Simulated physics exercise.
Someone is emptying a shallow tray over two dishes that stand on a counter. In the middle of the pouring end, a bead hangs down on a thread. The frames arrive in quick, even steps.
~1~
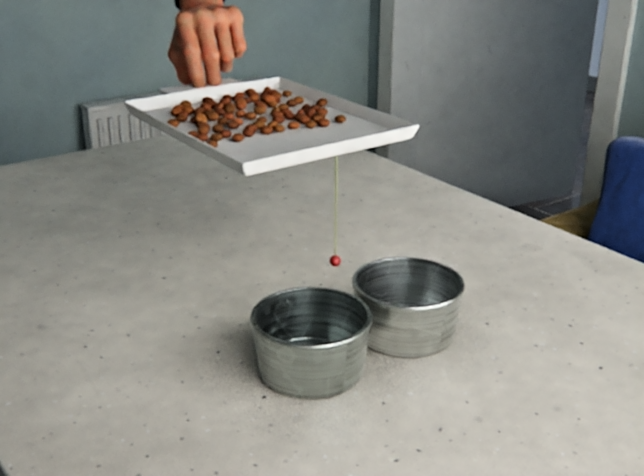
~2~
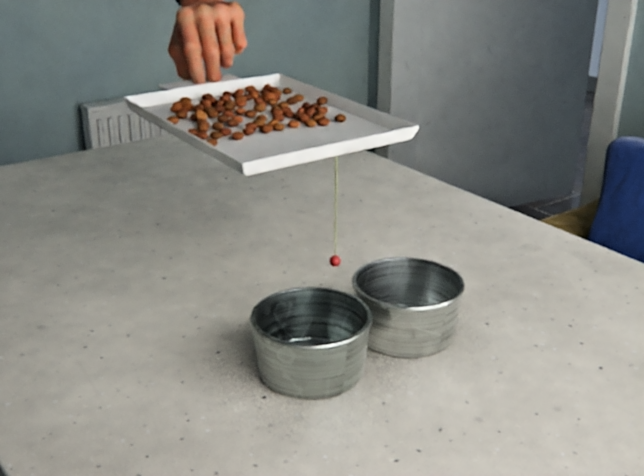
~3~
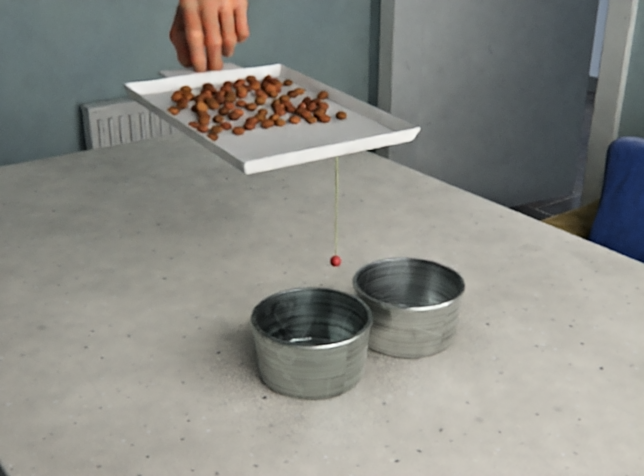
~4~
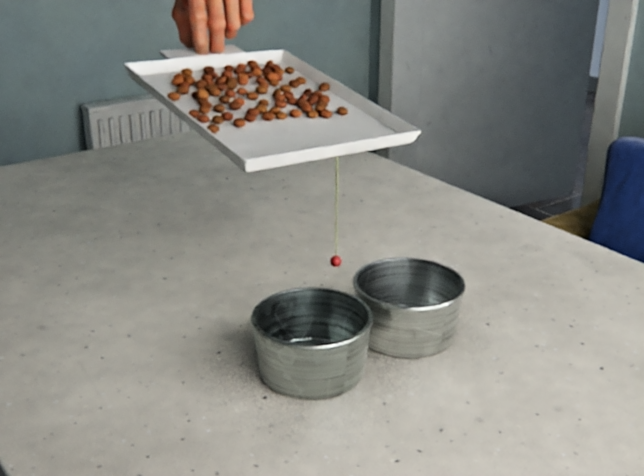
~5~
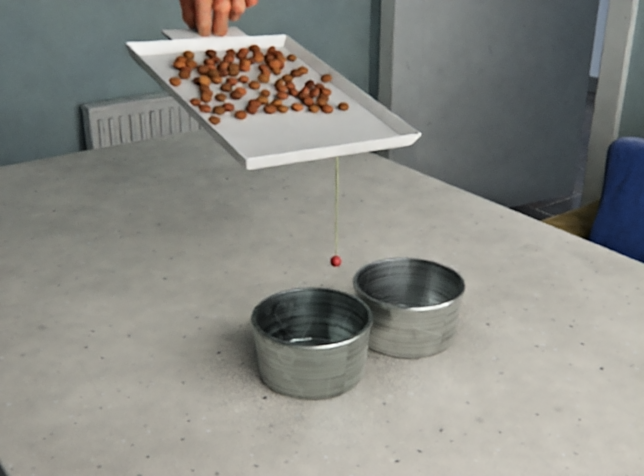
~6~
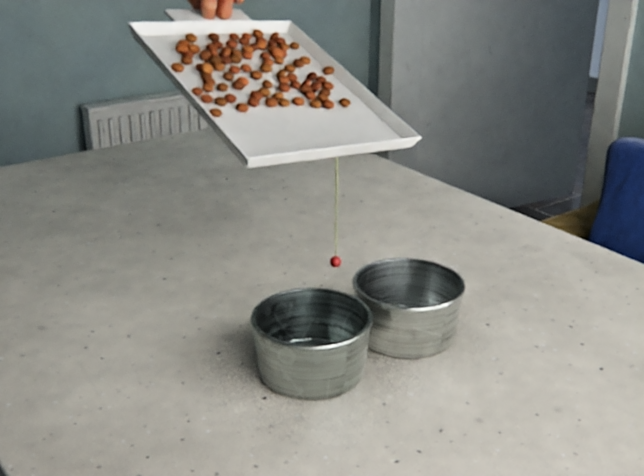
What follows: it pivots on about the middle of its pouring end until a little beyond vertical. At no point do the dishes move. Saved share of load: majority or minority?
Majority.
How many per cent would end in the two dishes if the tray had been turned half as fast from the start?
Near 80 in a hundred.
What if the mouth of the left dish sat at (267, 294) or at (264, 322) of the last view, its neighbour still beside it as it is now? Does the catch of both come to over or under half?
With the first shift the pair saves less than a half; with the second, less than a half.
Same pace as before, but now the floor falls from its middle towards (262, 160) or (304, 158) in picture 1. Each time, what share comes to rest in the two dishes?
Shares: 50 %, then 80 %.
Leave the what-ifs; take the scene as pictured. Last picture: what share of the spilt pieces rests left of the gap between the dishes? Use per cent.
Left share: Close to 10 %.
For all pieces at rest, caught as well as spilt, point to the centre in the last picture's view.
The centre comes to rest near (419, 324).
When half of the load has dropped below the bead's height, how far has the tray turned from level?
Near 75 degrees.
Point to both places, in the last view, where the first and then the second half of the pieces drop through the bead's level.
At (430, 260) for the first part, then at (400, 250) for the others.
Soon, tray tipped steeply; about two thirds on the tray; about a third in the air.
A while on, tray tipped past a quarter turn; a stray few on the tray; a stray few in the left dish; about two thirds in the right dish; about a quarter outside both; a small part in the air.
Towards the end, tray tipped past a quarter turn; a small part in the left dish; about two thirds in the right dish; about a third outside both.
Finally, tray tipped past a quarter turn; a small part in the left dish; about two thirds in the right dish; about a third outside both.
